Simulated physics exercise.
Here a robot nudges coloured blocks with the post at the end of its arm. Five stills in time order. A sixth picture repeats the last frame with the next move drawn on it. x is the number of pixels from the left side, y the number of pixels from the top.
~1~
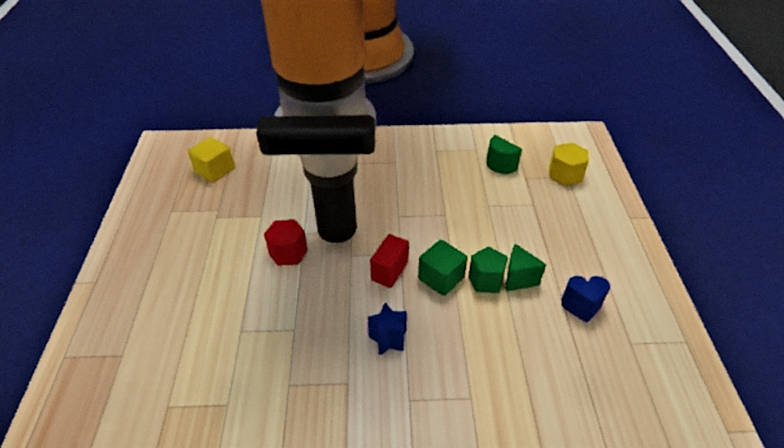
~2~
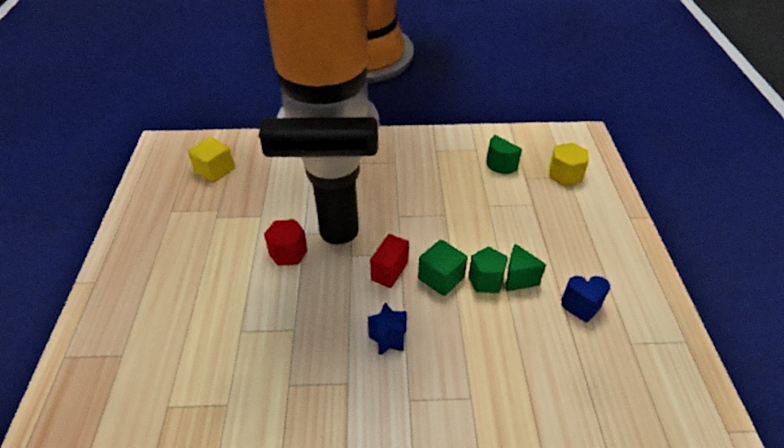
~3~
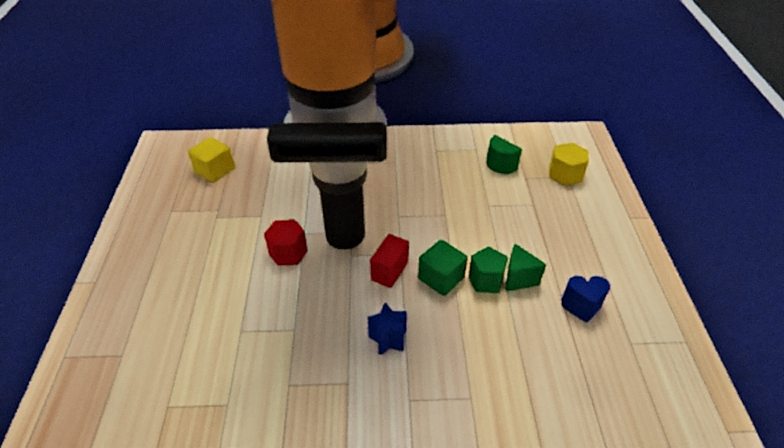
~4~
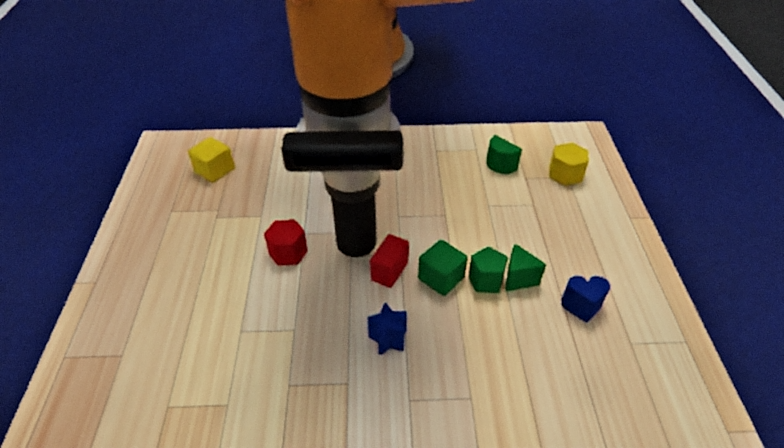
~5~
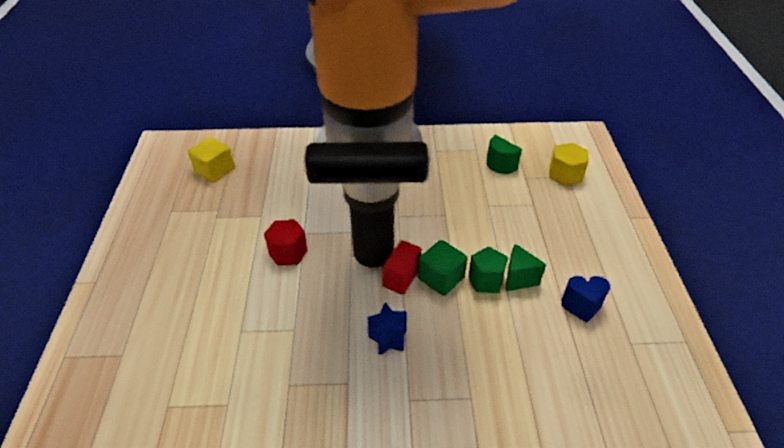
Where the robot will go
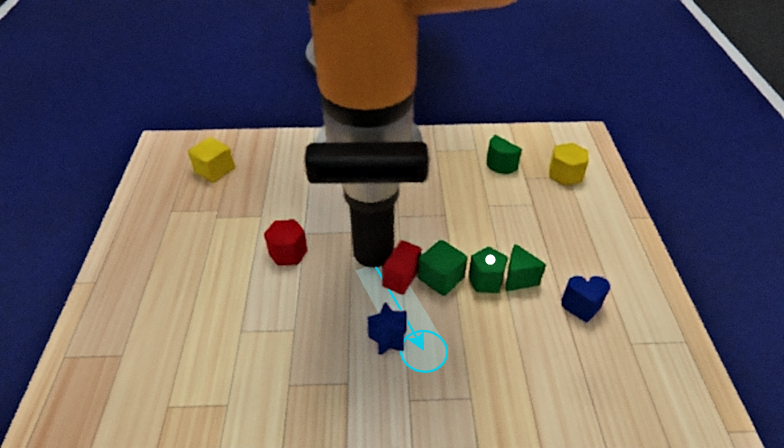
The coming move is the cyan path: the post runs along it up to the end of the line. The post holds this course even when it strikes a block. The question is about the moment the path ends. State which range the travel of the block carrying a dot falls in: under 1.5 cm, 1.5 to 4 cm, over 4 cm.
Movement: Under 1.5 cm.
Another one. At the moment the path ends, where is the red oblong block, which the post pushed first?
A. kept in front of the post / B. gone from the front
I choose B.
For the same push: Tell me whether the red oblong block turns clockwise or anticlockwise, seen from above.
The twist is anticlockwise.
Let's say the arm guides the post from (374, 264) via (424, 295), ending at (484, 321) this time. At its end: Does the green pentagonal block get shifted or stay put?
At the end of the path, the green pentagonal block has moved off its old spot.
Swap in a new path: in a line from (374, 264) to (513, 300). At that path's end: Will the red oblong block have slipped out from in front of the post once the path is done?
Yes
The drawn path runs straight from (374, 264) to (424, 351); the dot is on the green pentagonal block.
On the path given first. One third of the way, post (390, 280); red oblong block (424, 281), turned 25° anticlockwise; green four-sided block (456, 263), turned 40° anticlockwise.
Two thirds of the way, post (407, 308); blue star (387, 327); red oblong block (450, 302), turned 55° anticlockwise; green four-sided block (462, 270), turned 70° anticlockwise; green pentagonal block (494, 258).
At the end, post (425, 340); blue star (388, 343), turned 45° clockwise; red oblong block (452, 303), turned 60° anticlockwise; green four-sided block (462, 271), turned 75° anticlockwise; green pentagonal block (494, 258); green triangle not moved.
